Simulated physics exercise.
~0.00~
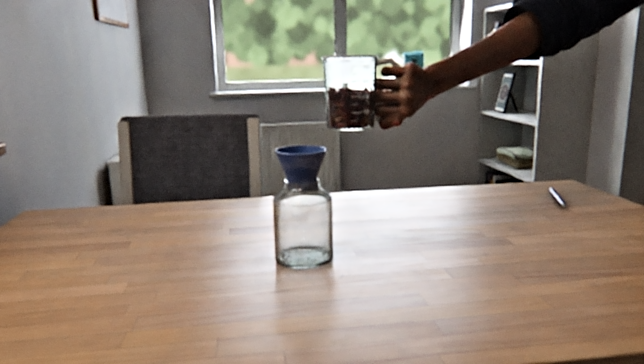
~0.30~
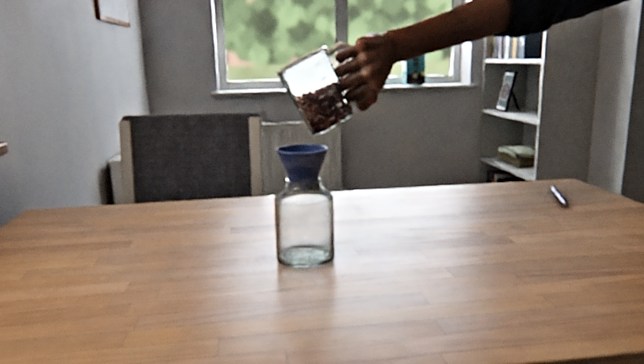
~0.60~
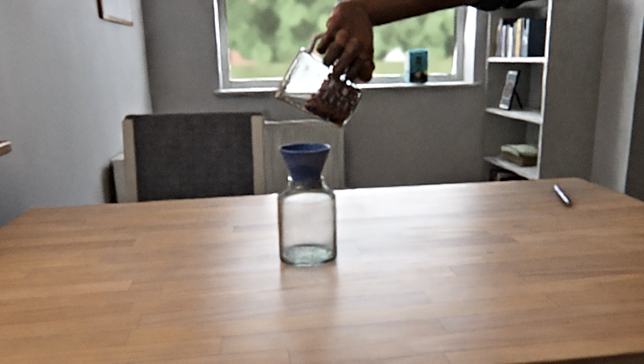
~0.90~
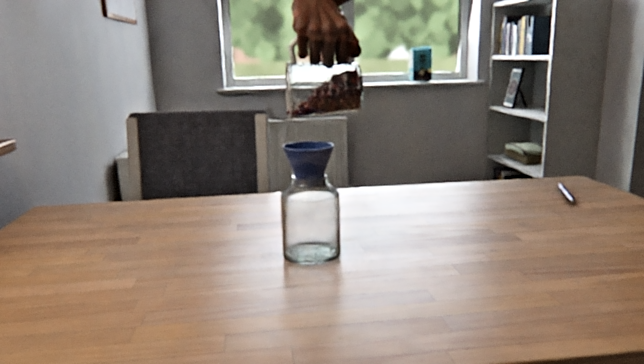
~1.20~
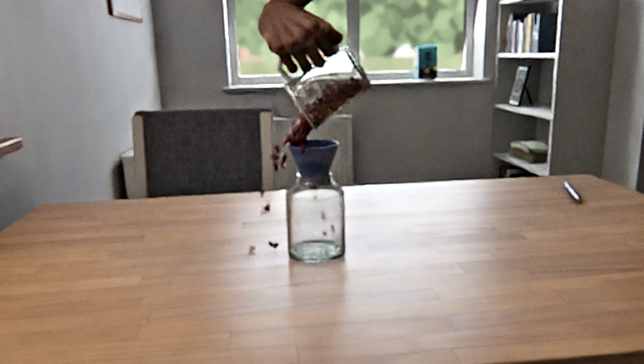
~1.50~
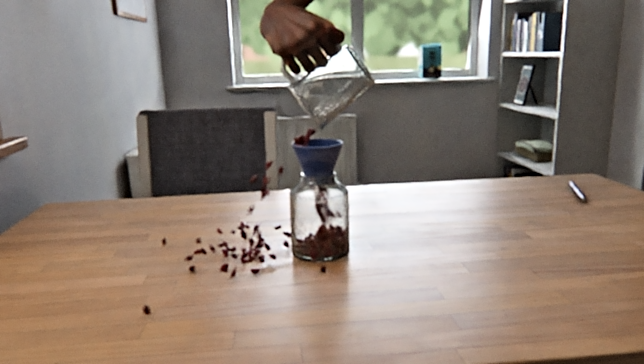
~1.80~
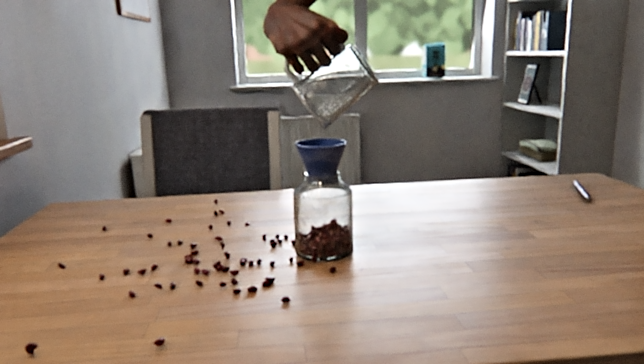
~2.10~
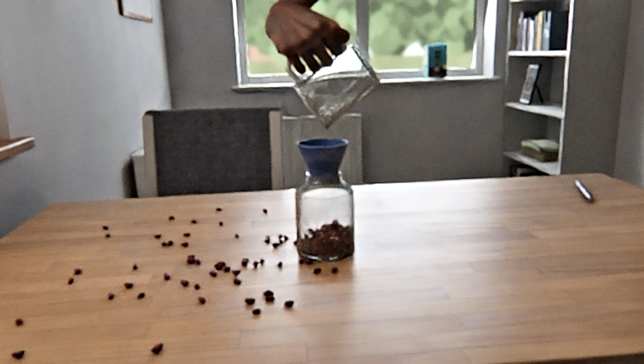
A hand tipping kidney beans from a glass cup through a blue funnel into a jar, most landing inside, some scattering across the table.
